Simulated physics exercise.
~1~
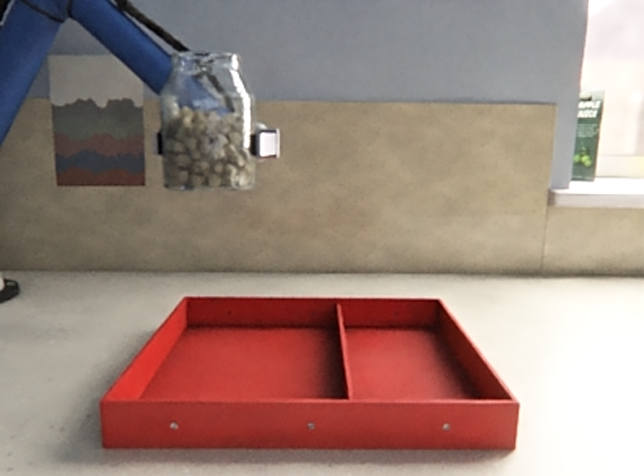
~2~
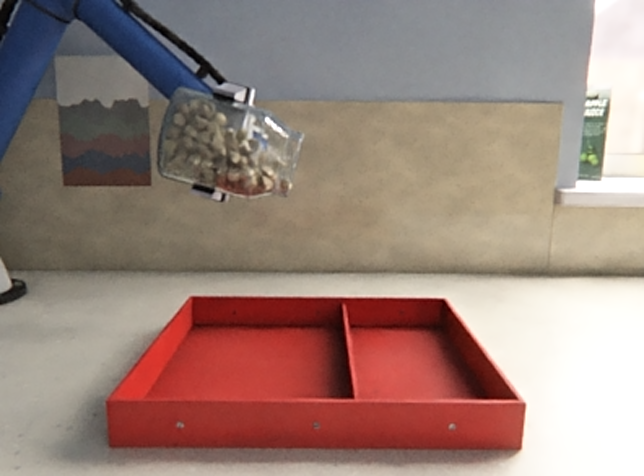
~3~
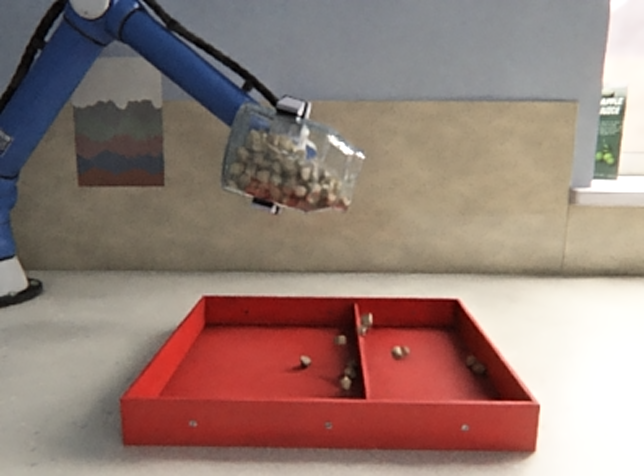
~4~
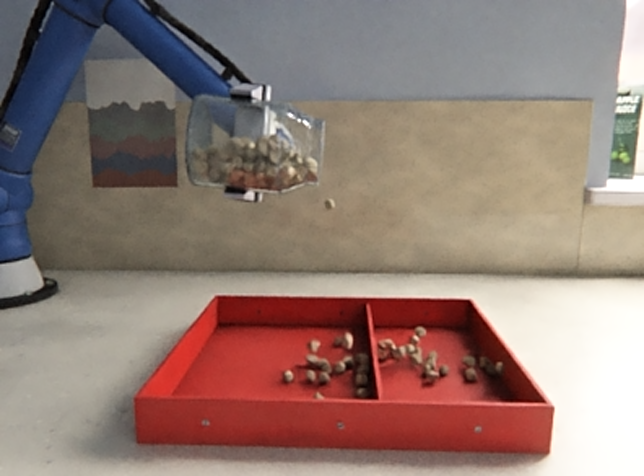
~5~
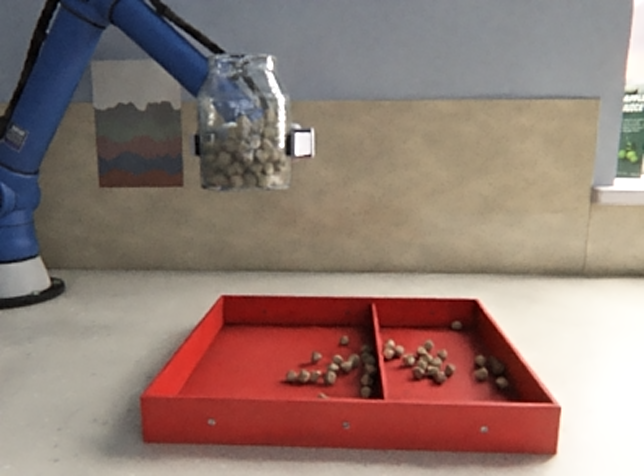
A blue robot arm holds a clear glass jar of small pale pebbles above a shallow red tray, split into two parts by a cross wall, on a light tabletop seen from the front. Behind are a tan and grey-blue wall, a mountain print on the left and a green packet on a sill at the right. The arm tips the jar onto its side, mouth to the right, then swings it right, and pebbles drop into both parts. The jar shifts back left as more fall. Finally it stands upright again, still mostly full, with pebbles scattered on both sides of the divider.
